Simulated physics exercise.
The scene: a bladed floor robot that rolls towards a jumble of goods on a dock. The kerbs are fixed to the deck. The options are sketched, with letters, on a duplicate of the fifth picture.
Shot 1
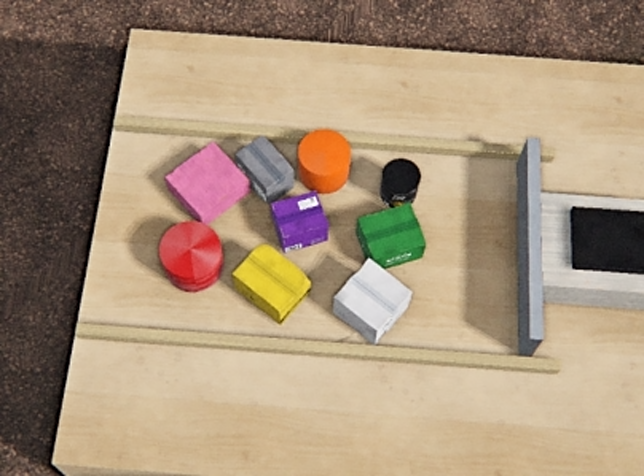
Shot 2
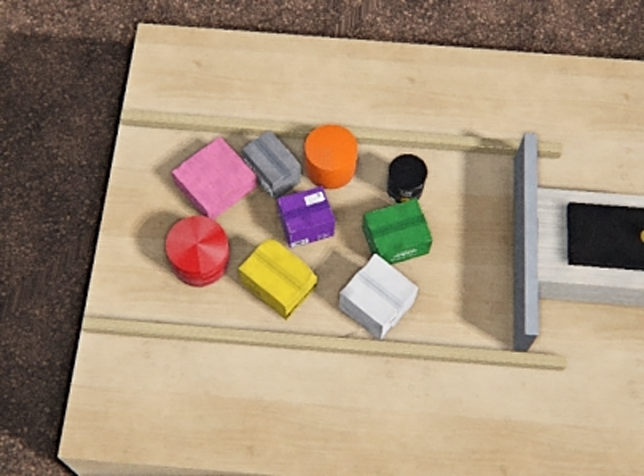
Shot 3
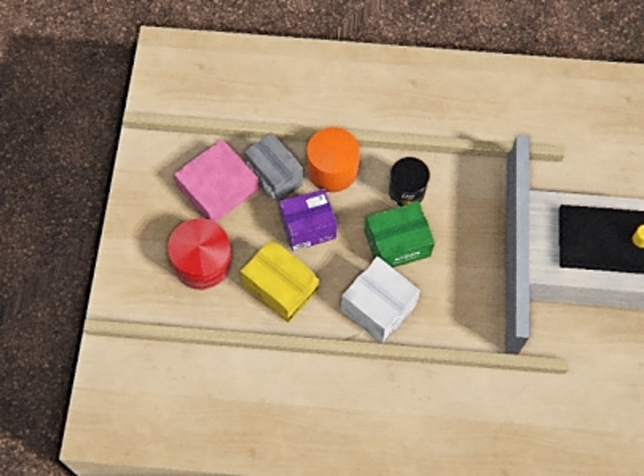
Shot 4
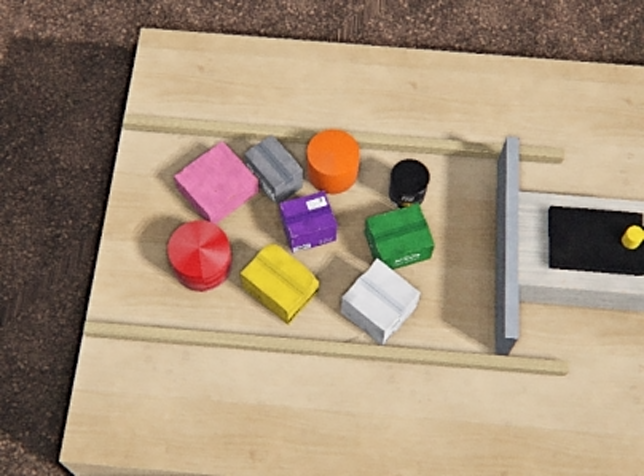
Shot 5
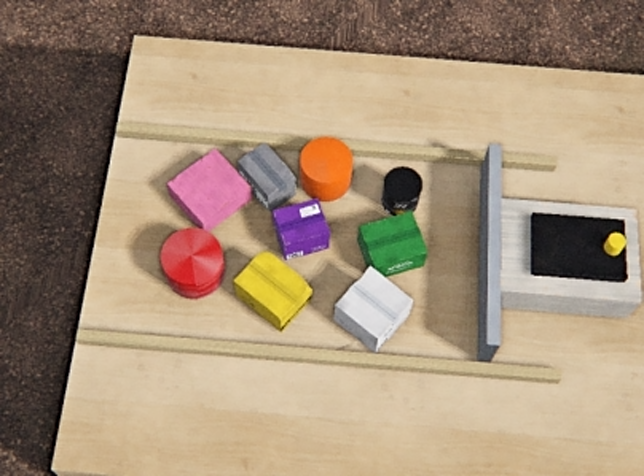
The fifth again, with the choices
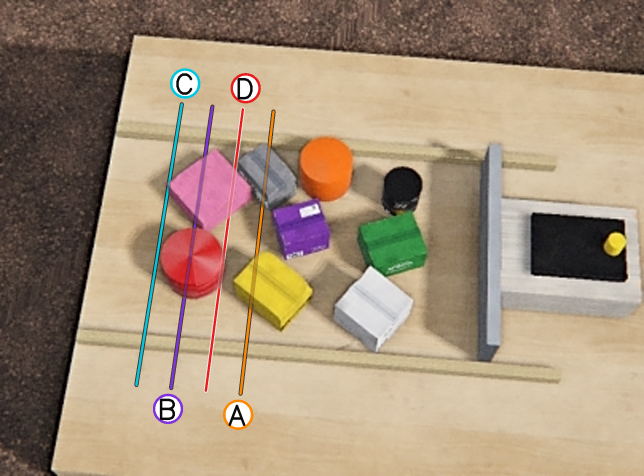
A bladed floor robot rolls slowly left towards a jumble of colourful, unmoving goods.
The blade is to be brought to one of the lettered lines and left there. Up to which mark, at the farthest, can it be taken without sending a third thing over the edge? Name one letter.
Line B.
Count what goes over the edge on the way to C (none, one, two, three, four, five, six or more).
Five.
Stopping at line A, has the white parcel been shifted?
Yes.
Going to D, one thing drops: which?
The red canister.
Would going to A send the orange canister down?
No.
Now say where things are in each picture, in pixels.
The first frame shows robot (612, 240); black pail (399, 184); red canister (192, 257).
The second frame shows robot (608, 236); pink crate (215, 180).
The third frame shows robot (600, 238); white parcel (380, 300).
The fourth frame shows robot (589, 239); orange canister (333, 162).
The fifth frame shows robot (571, 246); grey parcel (267, 178); black pail (401, 192); red canister (193, 264).
On the marked copy, A at (258, 244); B at (193, 238); C at (161, 236); D at (226, 241).
Taking B. A third of the way, robot (462, 237); orange canister (322, 169); white parcel (335, 312).
Two thirds of the way, robot (353, 228); red canister (130, 248); pink crate (168, 194).
When it is over, robot (270, 222); red canister over the edge; pink crate over the edge; two fallen.
As for the rest, A is within the limit but short; C drops five; D is within the limit but short.
